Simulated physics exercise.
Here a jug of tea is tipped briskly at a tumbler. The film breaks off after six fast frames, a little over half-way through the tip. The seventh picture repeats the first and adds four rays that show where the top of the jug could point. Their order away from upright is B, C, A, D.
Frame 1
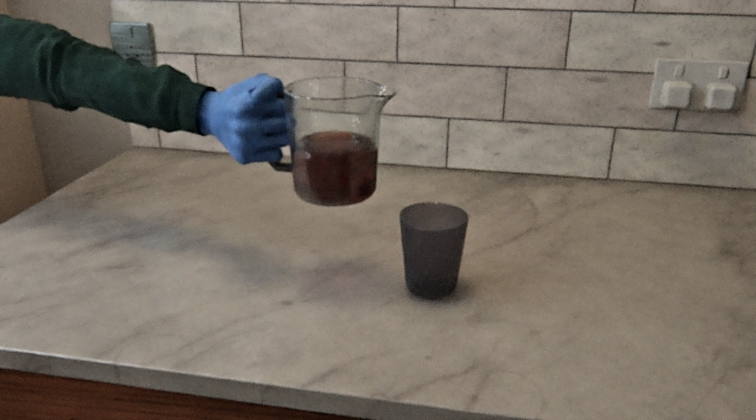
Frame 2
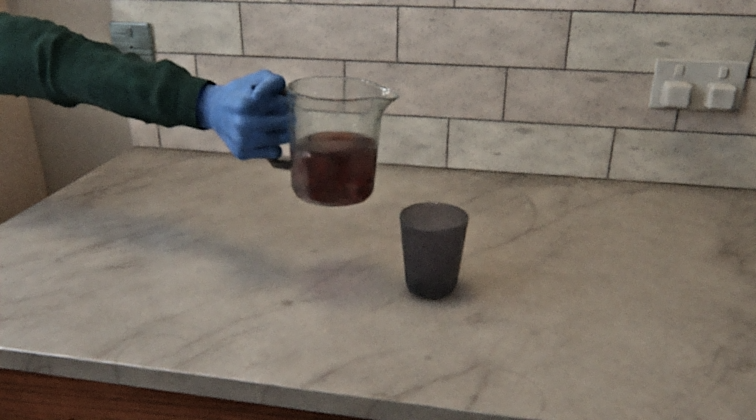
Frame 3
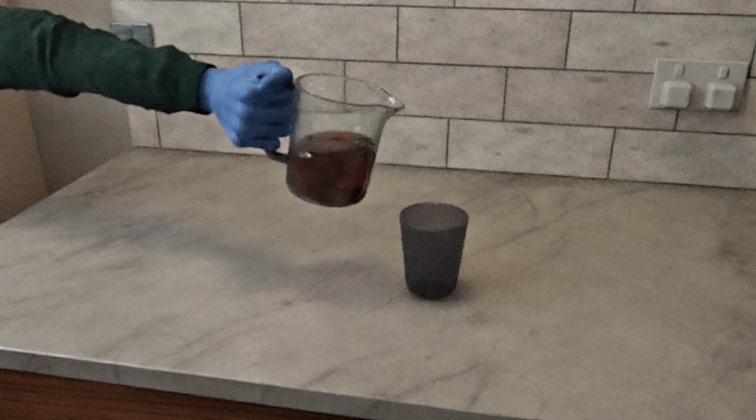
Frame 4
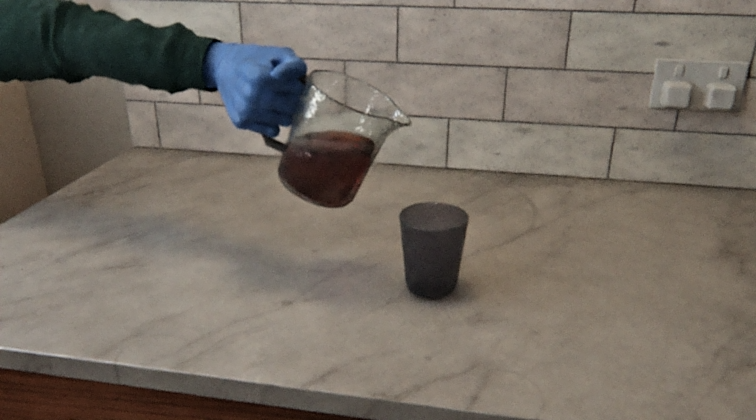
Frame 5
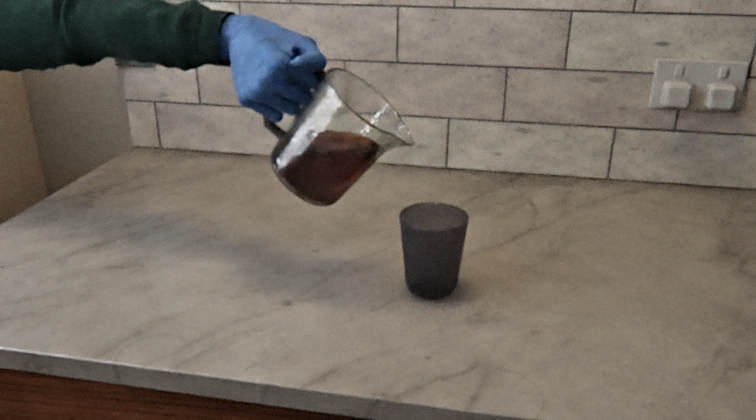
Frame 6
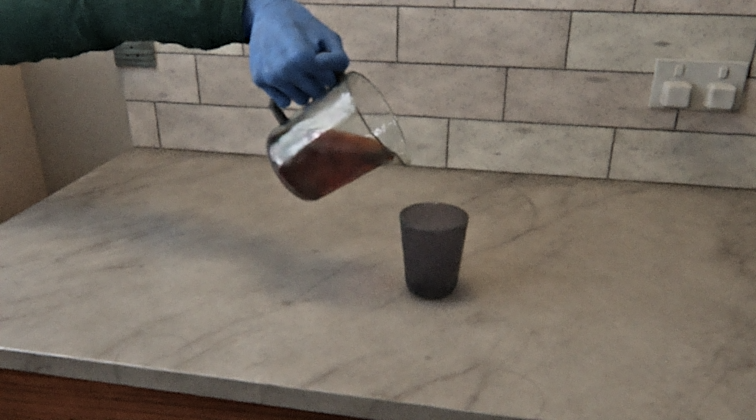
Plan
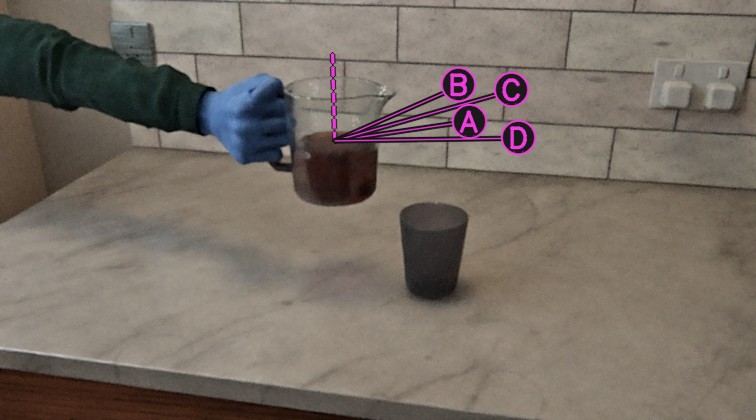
On a marbled countertop before a tiled wall, a blue-gloved hand in a dark green sleeve holds a glass jug of reddish-brown tea upright, left of a dark tumbler. The hand tilts the jug rightward, slightly at first, then steeply, and the tea slides toward the lip while the tumbler stays still.
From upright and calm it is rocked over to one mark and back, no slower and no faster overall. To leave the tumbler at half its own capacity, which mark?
It is C.
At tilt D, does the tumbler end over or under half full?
Over.
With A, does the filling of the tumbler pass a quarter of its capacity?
Yes, clearly.
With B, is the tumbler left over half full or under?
Under half.
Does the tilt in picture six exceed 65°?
No.
On the marked copy, A at (452, 123); B at (443, 93); C at (495, 95); D at (501, 138).
With A, the tumbler ends with about 76 % of what it can hold.
With B, the tumbler ends with about 32 % of what it can hold.
With C, the tumbler ends with about 54 % of what it can hold.
With D, the tumbler ends with about 90 % of what it can hold; 7 % of the tea is spilt.
